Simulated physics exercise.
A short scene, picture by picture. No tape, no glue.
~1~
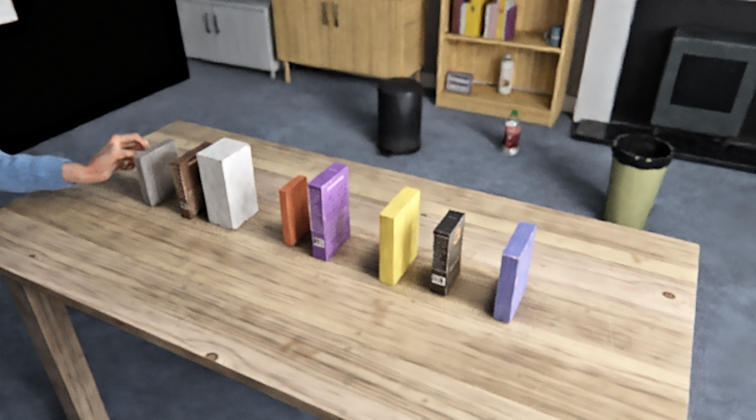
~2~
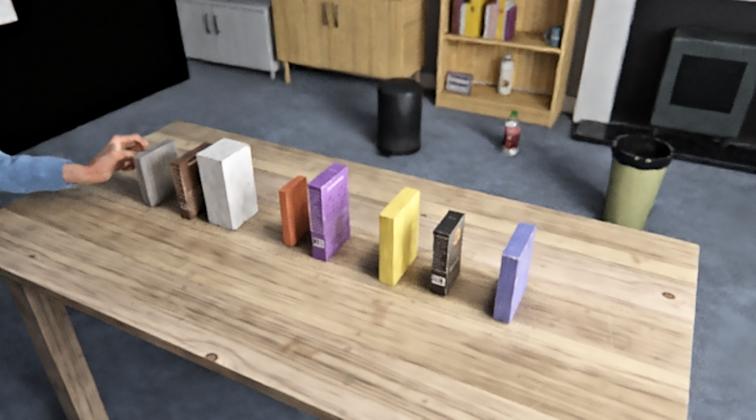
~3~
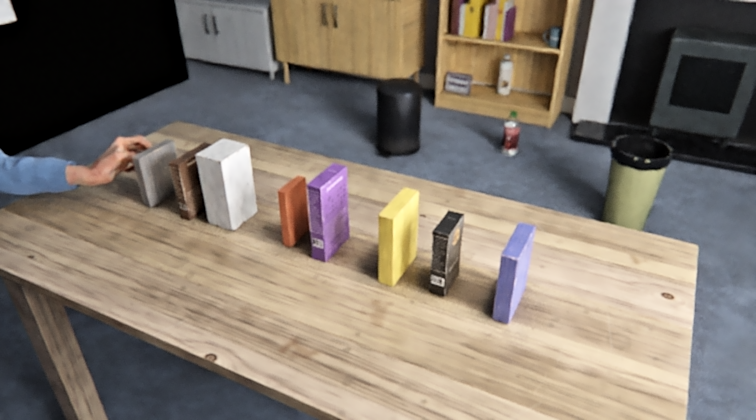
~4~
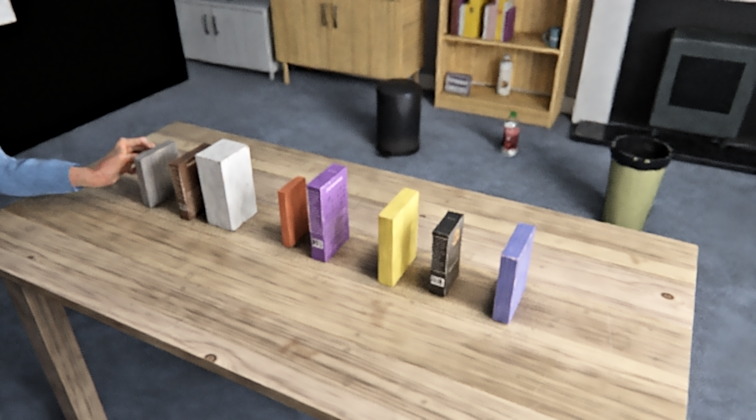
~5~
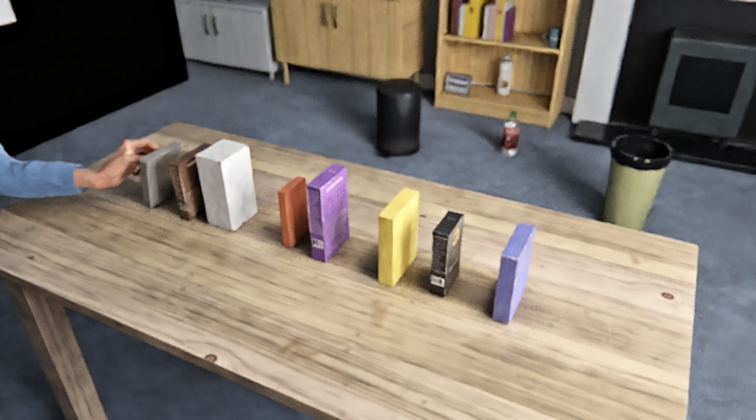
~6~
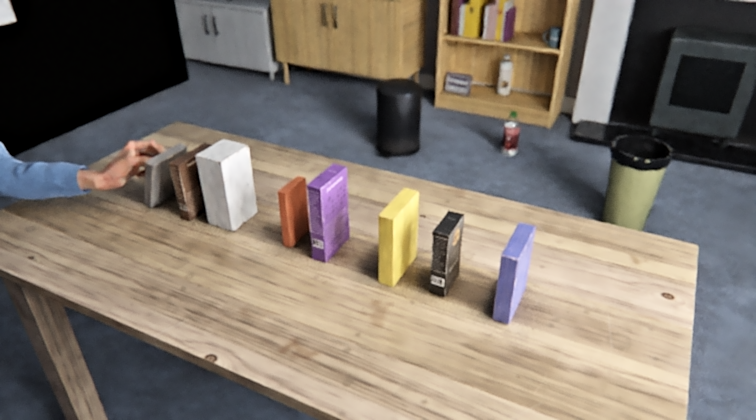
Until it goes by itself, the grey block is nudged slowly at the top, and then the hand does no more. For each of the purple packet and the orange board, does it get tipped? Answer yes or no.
Purple packet - no; orange board - no.
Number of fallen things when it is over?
The count is 1.
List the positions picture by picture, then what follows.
Purple packet (330, 212); orange board (295, 211), in the first frame.
Yellow board (399, 236); black packet (447, 253), in the second frame.
Brown packet (197, 181); white block (228, 185), in the third frame.
Grey block 3° over; yellow board (398, 237); black packet (446, 254), in the fourth frame.
Grey block 10° over; brown packet (197, 182); white block (228, 186), in the fifth frame.
Grey block 18° over; purple packet (329, 213); orange board (294, 212), in the sixth frame.
Then, 0.30 s on from there, grey block 89° over; brown packet turned 11° from how it was put.
Then, 1.00 s on from there, grey block 90° over; brown packet turned 5° from how it was put.
In the end, all 6 unmoved. At the end, from the last picture's camera, purple packet near (329, 213), orange board near (294, 212).
